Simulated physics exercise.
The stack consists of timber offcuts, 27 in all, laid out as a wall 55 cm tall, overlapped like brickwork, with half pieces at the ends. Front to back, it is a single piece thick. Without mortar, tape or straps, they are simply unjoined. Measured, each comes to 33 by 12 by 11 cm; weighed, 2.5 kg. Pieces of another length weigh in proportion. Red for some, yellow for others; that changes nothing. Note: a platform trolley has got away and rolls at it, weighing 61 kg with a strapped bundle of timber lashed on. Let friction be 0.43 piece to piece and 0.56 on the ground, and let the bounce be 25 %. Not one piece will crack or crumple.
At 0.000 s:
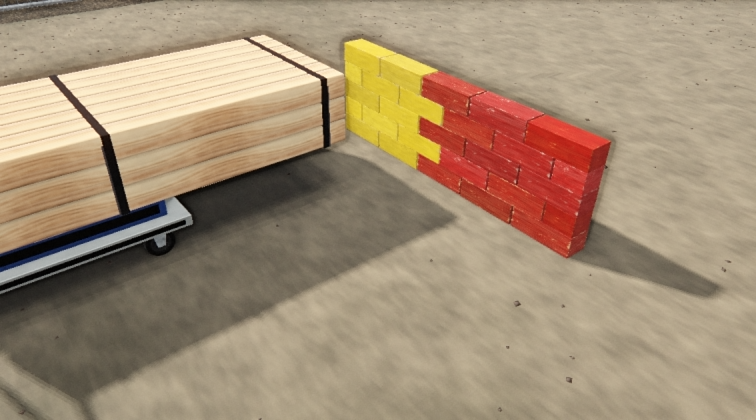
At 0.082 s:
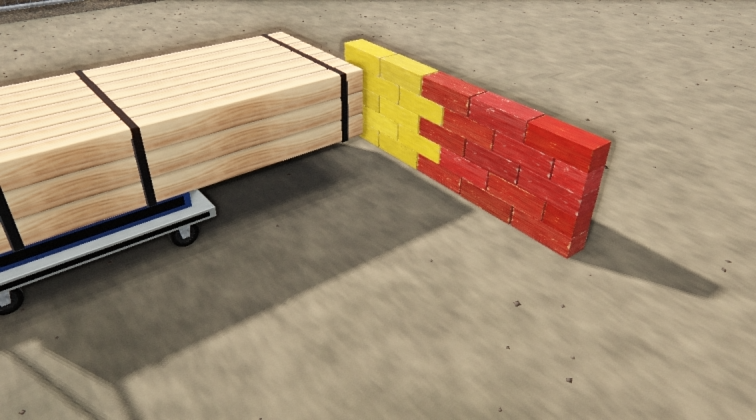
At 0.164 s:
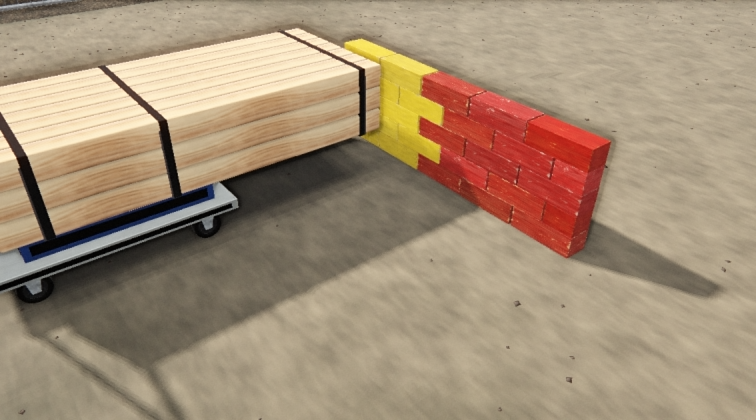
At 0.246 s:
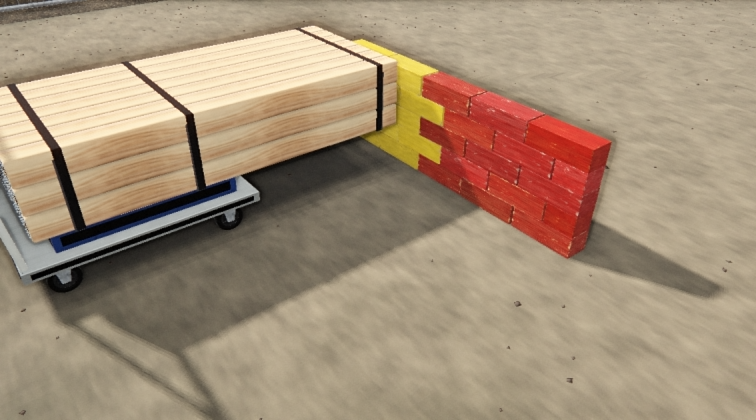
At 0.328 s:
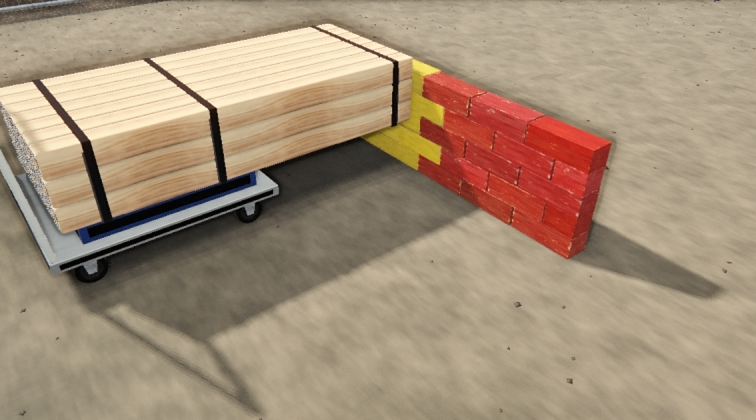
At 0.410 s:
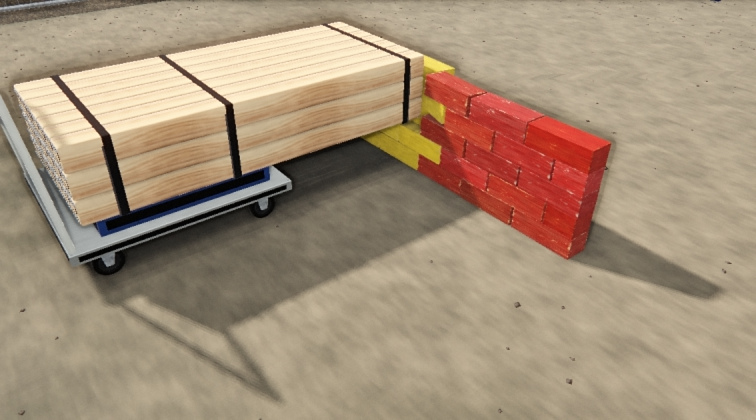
On sandy ground, a platform trolley carrying a strapped stack of pale timber rolls rightward toward a low wall of yellow and red blocks, and the load's front end meets the yellow section and pushes slightly into it.
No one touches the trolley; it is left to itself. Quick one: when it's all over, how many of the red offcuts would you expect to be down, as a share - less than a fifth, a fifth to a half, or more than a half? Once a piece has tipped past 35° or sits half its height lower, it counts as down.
I'd say less than a fifth.
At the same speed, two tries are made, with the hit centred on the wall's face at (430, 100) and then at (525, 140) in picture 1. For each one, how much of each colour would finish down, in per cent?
For yellow it's 50 then 20 per cent, for red 50 then 90 per cent.
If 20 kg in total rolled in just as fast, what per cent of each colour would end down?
Result: Yellow 70, red 10 %.
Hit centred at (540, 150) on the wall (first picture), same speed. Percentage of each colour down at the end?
That would leave yellow at 0 % and red at 70 %.
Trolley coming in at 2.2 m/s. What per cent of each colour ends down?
Yellow 80%, red 10%.
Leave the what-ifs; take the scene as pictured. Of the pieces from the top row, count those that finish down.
3 from that row.
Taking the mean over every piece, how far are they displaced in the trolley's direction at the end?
Mean shift close to 20 cm.
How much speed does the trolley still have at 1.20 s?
The trolley is doing roughly 0.7 m/s at that moment.
Around 0.50 s, load 17 cm past the wall's line, still rolling; none of the 15 red offcuts down (0 of 27 in all colours); top red offcut unmoved; top yellow offcut tipped 19°, 40 mm lower.
Around 0.70 s, load 33 cm past the wall's line, still rolling; none of the 15 red offcuts down (8 of 27 in all colours); top red offcut unmoved; top yellow offcut tipped 67°, 36 cm lower.
Around 1.20 s, load 70 cm past the wall's line, still rolling; 1 of the 15 red offcuts down (9 of 27 in all colours); top red offcut unmoved; top yellow offcut on its side.
Finally (2.6 s), load 1.02 m past the wall's line, still rolling; 1 of the 15 red offcuts down (10 of 27 in all colours); top red offcut unmoved; top yellow offcut on its side. That is 7 per cent. Seen by the last camera, middles, top red offcut near (566, 144), top yellow offcut near (475, 96).
